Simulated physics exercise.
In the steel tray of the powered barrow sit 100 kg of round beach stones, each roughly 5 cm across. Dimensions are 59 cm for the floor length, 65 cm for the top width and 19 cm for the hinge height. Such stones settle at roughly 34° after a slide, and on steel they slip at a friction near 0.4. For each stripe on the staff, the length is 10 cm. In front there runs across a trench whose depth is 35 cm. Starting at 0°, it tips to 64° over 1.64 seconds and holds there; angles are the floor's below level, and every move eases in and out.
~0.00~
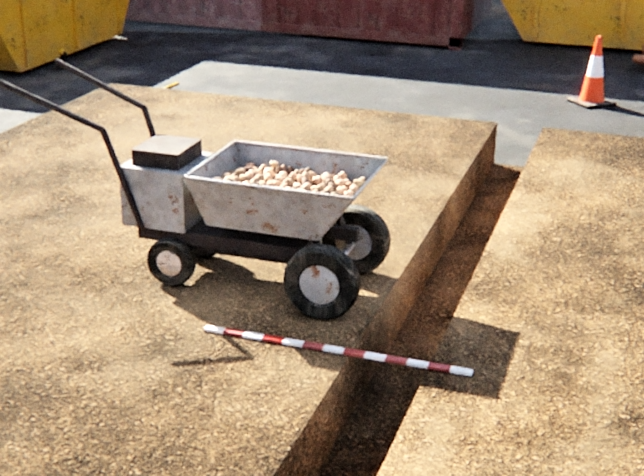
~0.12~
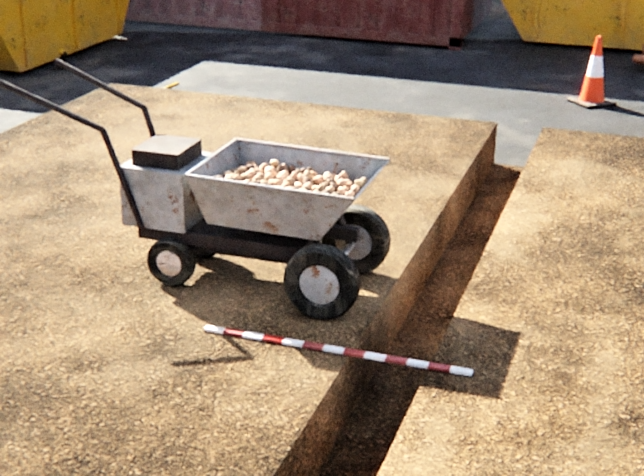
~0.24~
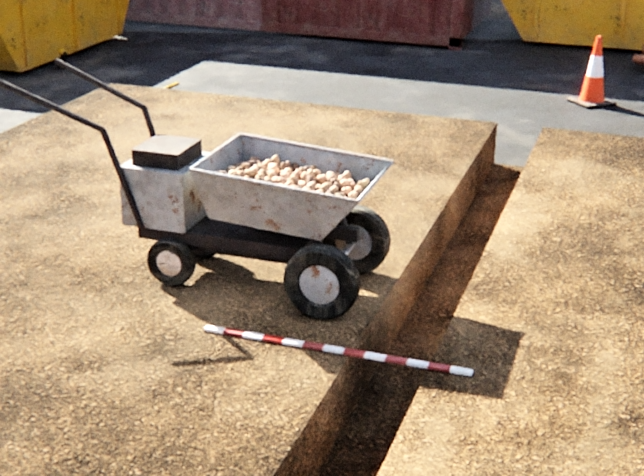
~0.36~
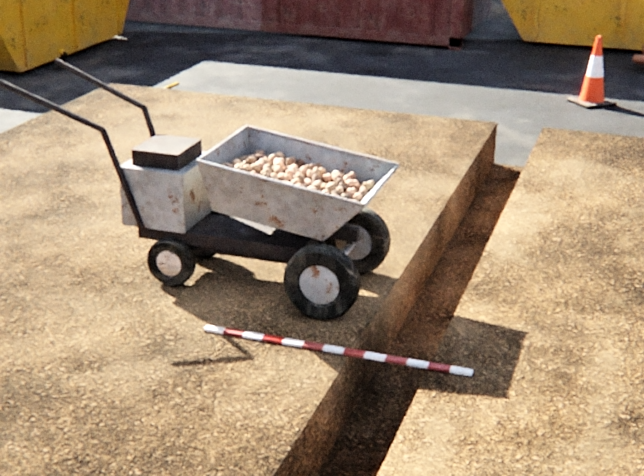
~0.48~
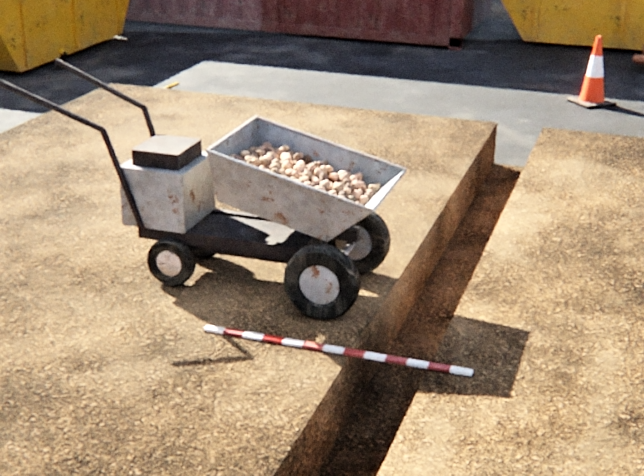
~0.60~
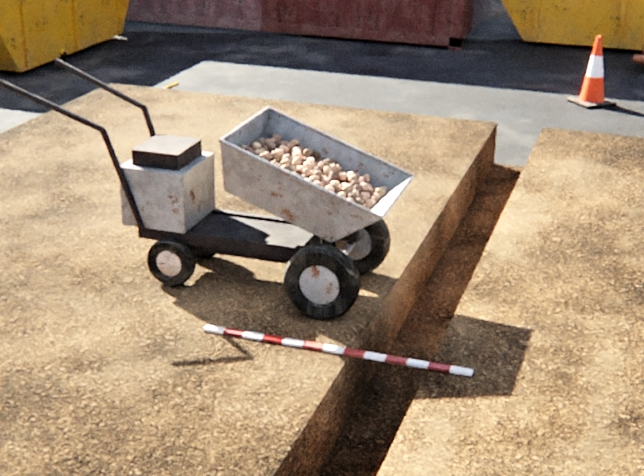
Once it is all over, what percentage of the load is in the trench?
Roughly 55 percent of the load is in the trench.
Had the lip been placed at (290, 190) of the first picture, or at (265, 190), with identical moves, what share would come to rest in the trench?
Near 100 per cent from the first place, 70 from the second.
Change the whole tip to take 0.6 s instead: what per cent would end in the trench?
Roughly 30 per cent would.
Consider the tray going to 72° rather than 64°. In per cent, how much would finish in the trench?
It comes out at about 45 percent.
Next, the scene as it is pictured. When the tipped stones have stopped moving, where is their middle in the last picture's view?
I'd point to around (447, 355).
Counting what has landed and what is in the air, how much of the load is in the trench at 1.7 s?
I'd say near 15 per cent at that time.
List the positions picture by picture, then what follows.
In the first picture, lip at (352, 199), floor tilted 0°, highest stones at (284, 176).
In the second picture, the tray is at 1°, its lip at (354, 200); the top of the load is at (266, 173); the stones move at 0.1 m/s on average.
In the third picture, the tray is at 4°, its lip at (358, 202); the top of the load is at (263, 168); the stones move at 0.2 m/s on average.
In the fourth picture, the tray is at 8°, its lip at (365, 206); the top of the load is at (263, 162); the stones move at 0.3 m/s on average.
In the fifth picture, the tray is at 13°, its lip at (373, 211); the top of the load is at (260, 152); the stones move at 0.4 m/s on average.
In the sixth picture, lip at (381, 218), floor tilted 19°, highest stones at (268, 143); the stones move at 0.4 m/s on average.
After 1.2 s the floor is at 54°; 100 % in the tray; the foremost stones are at (428, 247).
After 1.7 s the floor is at 64°; 55 % in the tray, 13 % in the trench, 32 % past the trench; the foremost stones are at (533, 327).
After 2.1 s the floor is at 64°; 30 % in the tray, 23 % in the trench, 47 % past the trench; the foremost stones are at (603, 340).
After 4.0 s the floor is at 64°; 0 % in the tray, 55 % in the trench, 45 % past the trench; the foremost stones are past the picture's edge.
